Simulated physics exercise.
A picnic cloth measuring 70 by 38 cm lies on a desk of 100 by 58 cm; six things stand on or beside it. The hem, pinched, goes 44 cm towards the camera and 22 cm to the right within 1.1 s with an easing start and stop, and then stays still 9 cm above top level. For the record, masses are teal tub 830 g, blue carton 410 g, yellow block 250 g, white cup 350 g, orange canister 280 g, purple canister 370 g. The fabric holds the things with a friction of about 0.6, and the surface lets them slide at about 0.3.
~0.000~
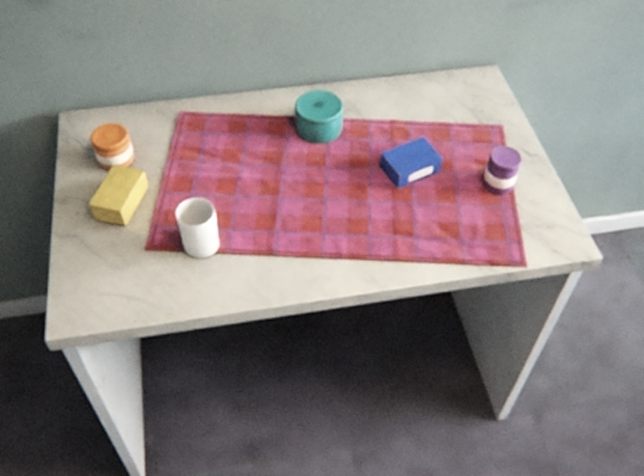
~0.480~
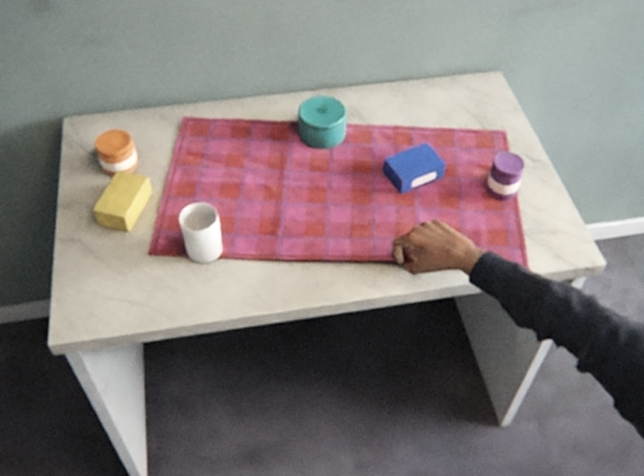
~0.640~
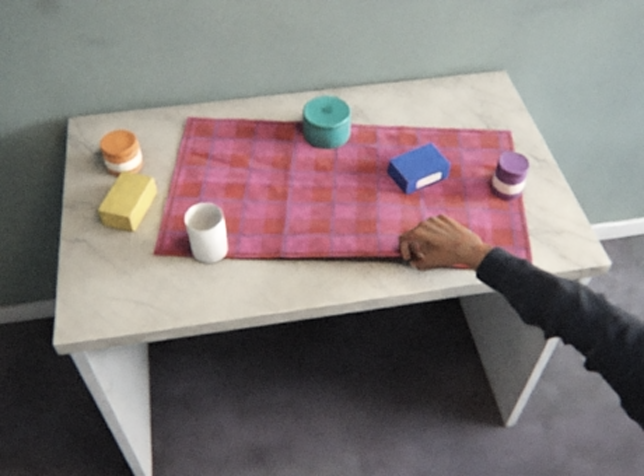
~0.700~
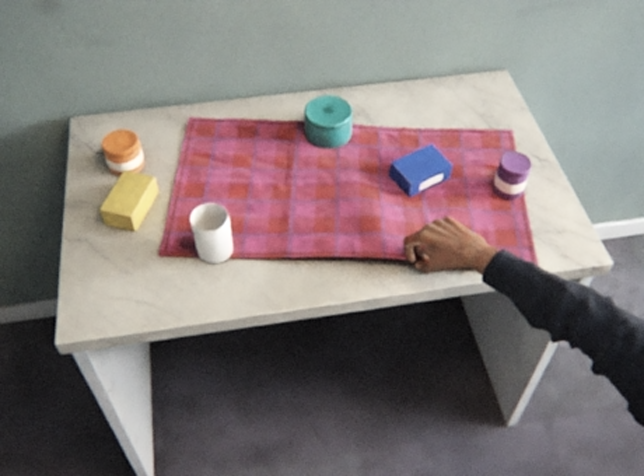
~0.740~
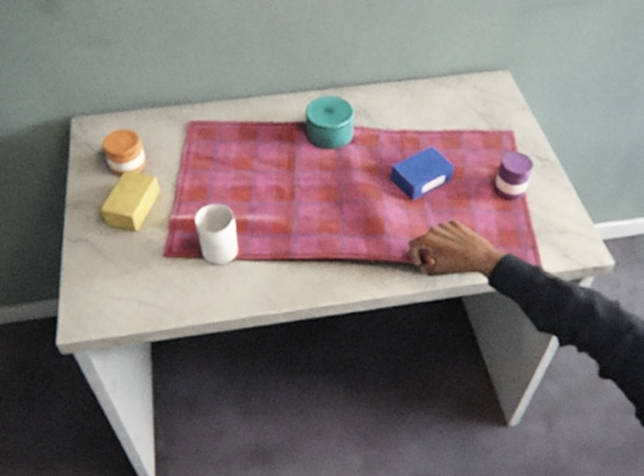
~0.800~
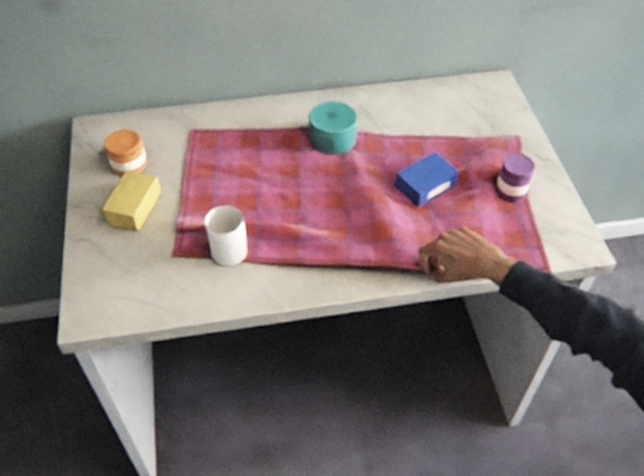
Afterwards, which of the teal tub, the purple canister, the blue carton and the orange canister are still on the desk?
At the end, the teal tub winds up off; the purple canister winds up off; the blue carton winds up off; the orange canister winds up on.
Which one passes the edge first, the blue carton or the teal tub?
First: Blue.
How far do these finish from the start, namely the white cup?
White cup over the edge.
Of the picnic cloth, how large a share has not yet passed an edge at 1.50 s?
Near 0 in a hundred.
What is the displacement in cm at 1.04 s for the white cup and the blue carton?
For the white cup it's around 15 cm, and for the blue carton around 15 cm.
After 1.0 s, 85 % of the picnic cloth is still over the top; teal tub 17 cm off its start, blue carton 16 cm off its start, purple canister 10 cm off its start.
After 1.3 s, 50 % of the picnic cloth is still over the top; teal tub 33 cm off its start, blue carton 30 cm off its start, purple canister on its side, 17 cm off its start.
After 1.5 s, 0 % of the picnic cloth is still over the top; teal tub 50 cm off its start at (446, 312), blue carton over the edge, purple canister over the edge.
After 1.7 s, 0 % of the picnic cloth is still over the top; teal tub over the edge, blue carton over the edge, purple canister over the edge.
After 3.3 s, 0 % of the picnic cloth is still over the top; teal tub over the edge, blue carton over the edge, purple canister over the edge, orange canister 0 cm off its start at (122, 141).
